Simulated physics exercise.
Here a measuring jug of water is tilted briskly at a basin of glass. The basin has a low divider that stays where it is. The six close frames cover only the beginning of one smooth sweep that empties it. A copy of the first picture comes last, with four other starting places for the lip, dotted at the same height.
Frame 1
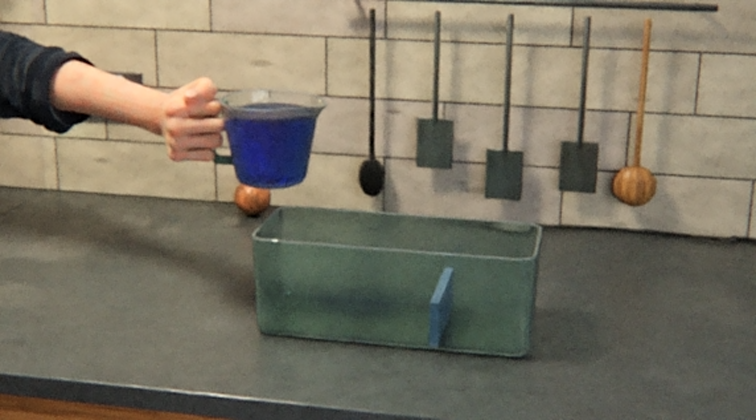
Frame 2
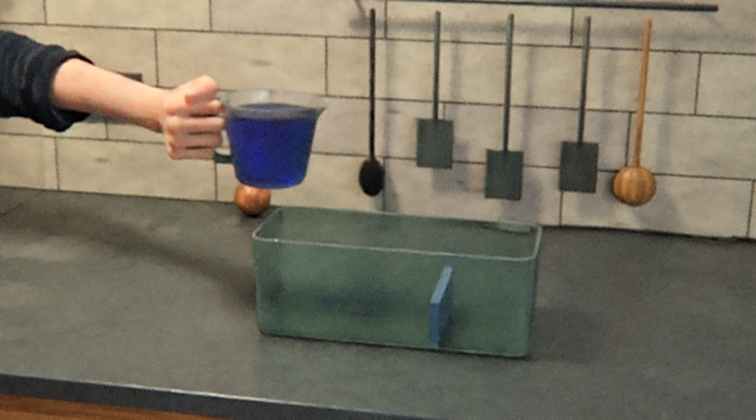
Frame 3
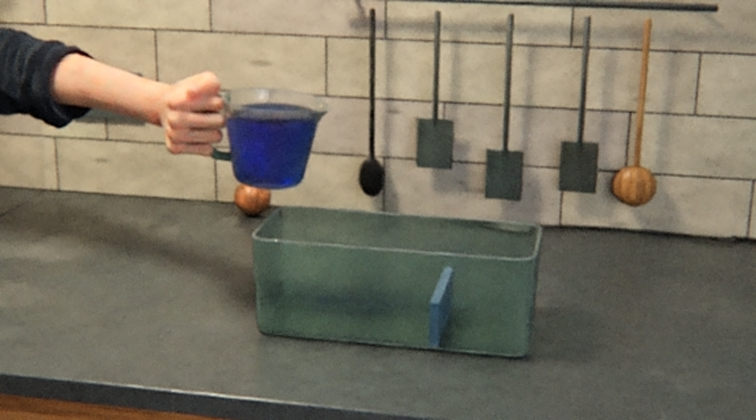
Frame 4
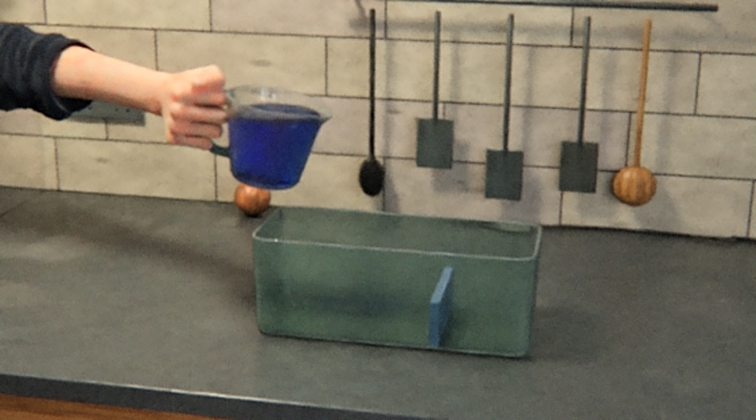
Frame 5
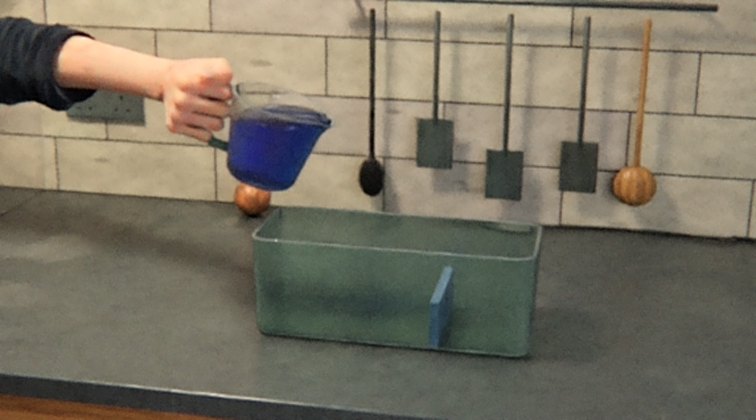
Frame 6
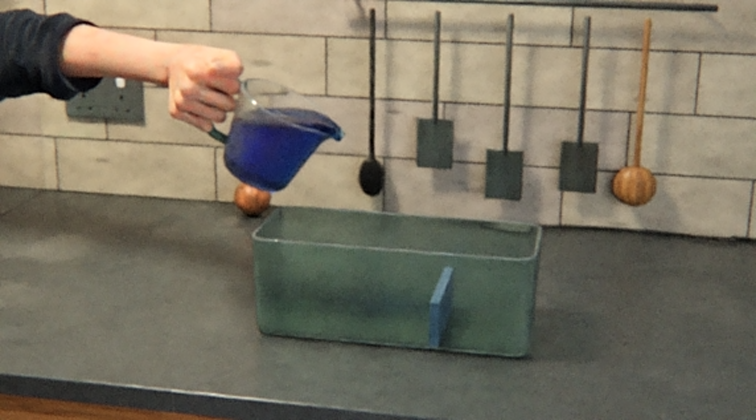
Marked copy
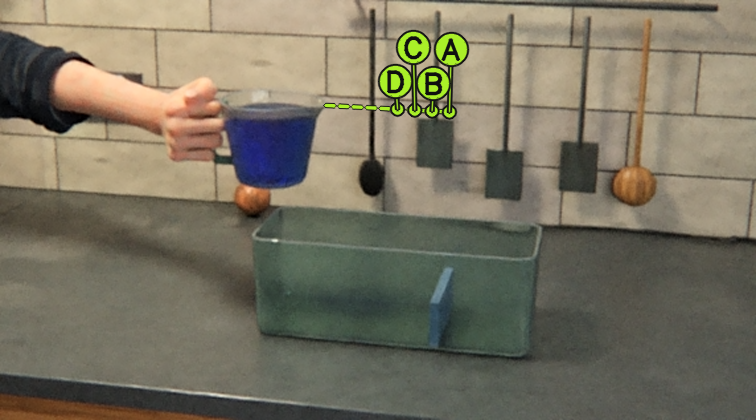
A hand tilts a glass jug of blue liquid rightward above a clear rectangular basin.
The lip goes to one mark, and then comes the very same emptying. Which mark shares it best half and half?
Go for D.
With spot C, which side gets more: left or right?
The right one.
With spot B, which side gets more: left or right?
The right side.
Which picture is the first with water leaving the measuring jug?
In picture 6.
On the marked copy, A at (449, 112); B at (432, 111); C at (414, 110); D at (397, 109).
Choosing A, about 10 % ends left of the wall and 89 % right of it.
Choosing B, about 8 % ends left of the wall and 92 % right of it.
Choosing C, about 23 % ends left of the wall and 77 % right of it.
Choosing D, about 52 % ends left of the wall and 48 % right of it.
